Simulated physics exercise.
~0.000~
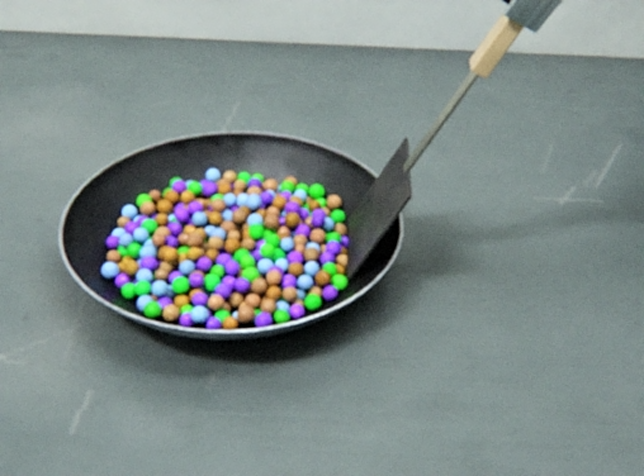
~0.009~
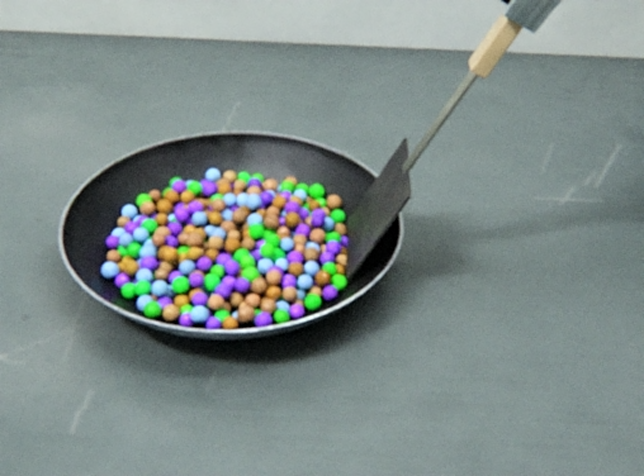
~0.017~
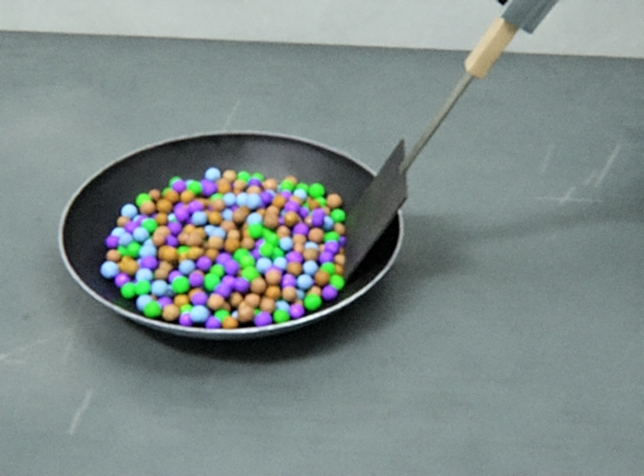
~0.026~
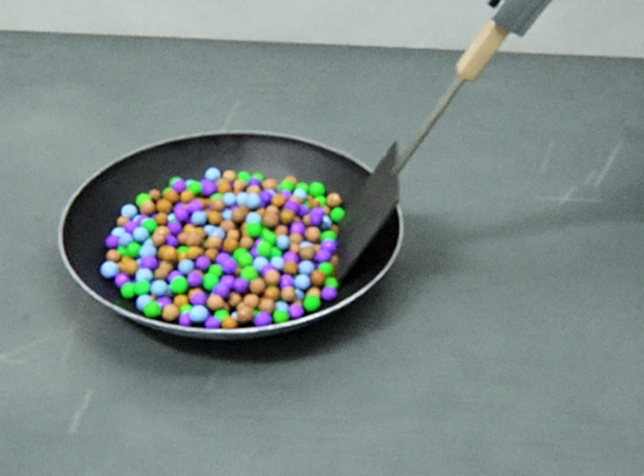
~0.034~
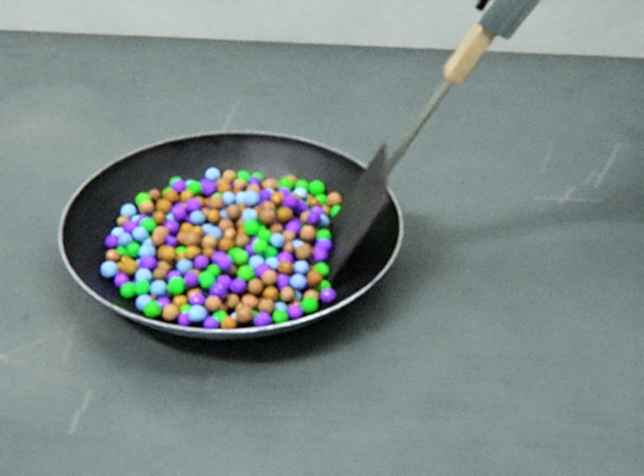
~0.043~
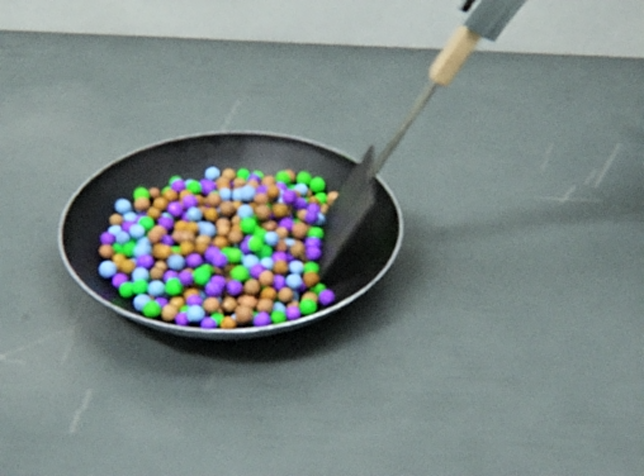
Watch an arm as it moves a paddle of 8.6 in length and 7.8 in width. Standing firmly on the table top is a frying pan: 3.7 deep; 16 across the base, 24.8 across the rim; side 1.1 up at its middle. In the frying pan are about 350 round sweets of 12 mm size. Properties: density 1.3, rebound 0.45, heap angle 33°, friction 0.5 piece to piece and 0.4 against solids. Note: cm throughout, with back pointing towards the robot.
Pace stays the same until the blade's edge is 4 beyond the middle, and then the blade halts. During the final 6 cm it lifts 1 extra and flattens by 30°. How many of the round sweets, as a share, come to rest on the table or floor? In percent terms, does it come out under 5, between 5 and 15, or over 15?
It comes out under 5 %.
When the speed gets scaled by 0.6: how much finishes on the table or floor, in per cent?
About 0 per cent.
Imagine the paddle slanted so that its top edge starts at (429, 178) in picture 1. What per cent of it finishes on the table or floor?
Some 0 per cent.
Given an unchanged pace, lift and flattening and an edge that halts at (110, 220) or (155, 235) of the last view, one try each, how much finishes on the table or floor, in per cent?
Some 35 and 10 per cent.
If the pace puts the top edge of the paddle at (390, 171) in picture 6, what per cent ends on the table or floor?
That share would be some 0 percent.
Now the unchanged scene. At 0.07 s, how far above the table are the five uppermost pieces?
Height: Some 5 cm.
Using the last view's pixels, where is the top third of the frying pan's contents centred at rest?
About (127, 222).
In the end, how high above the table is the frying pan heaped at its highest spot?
5.5 cm.
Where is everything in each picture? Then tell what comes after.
Paddle top edge at (409, 166), sloping 63°; upper third of the load around (231, 236), from x 110 to 345, top at y 175; 349 in the frying pan, in the first picture.
Paddle top edge at (408, 166), sloping 63°; upper third of the load around (231, 235), from x 110 to 345, top at y 175, in the second picture.
Paddle top edge at (405, 167), sloping 63°; upper third of the load around (233, 236), from x 110 to 340, top at y 175, in the third picture.
Paddle top edge at (397, 169), sloping 63°; upper third of the load around (236, 235), from x 110 to 340, top at y 175, in the fourth picture.
Paddle top edge at (386, 171), sloping 63°; upper third of the load around (242, 235), from x 110 to 335, top at y 175, in the fifth picture.
Paddle top edge at (373, 173), sloping 63°; upper third of the load around (237, 232), from x 105 to 340, top at y 175; 349 in the frying pan, in the sixth picture.
After 0.07 s, sloping 62°, highest piece 5 above the table; 349 in the frying pan.
After 0.10 s, sloping 52°, highest piece 6 above the table; 349 in the frying pan.
After 0.32 s, sloping 33°, highest piece 5 above the table; 342 in the frying pan, 6 on the table or floor, 1 on the blade or in flight.
After 1.37 s, sloping 33°, highest piece 5 above the table; 342 in the frying pan, 7 on the table or floor.
At rest, 342 in the frying pan, 7 on the table or floor. That is 2 % on the table or floor.
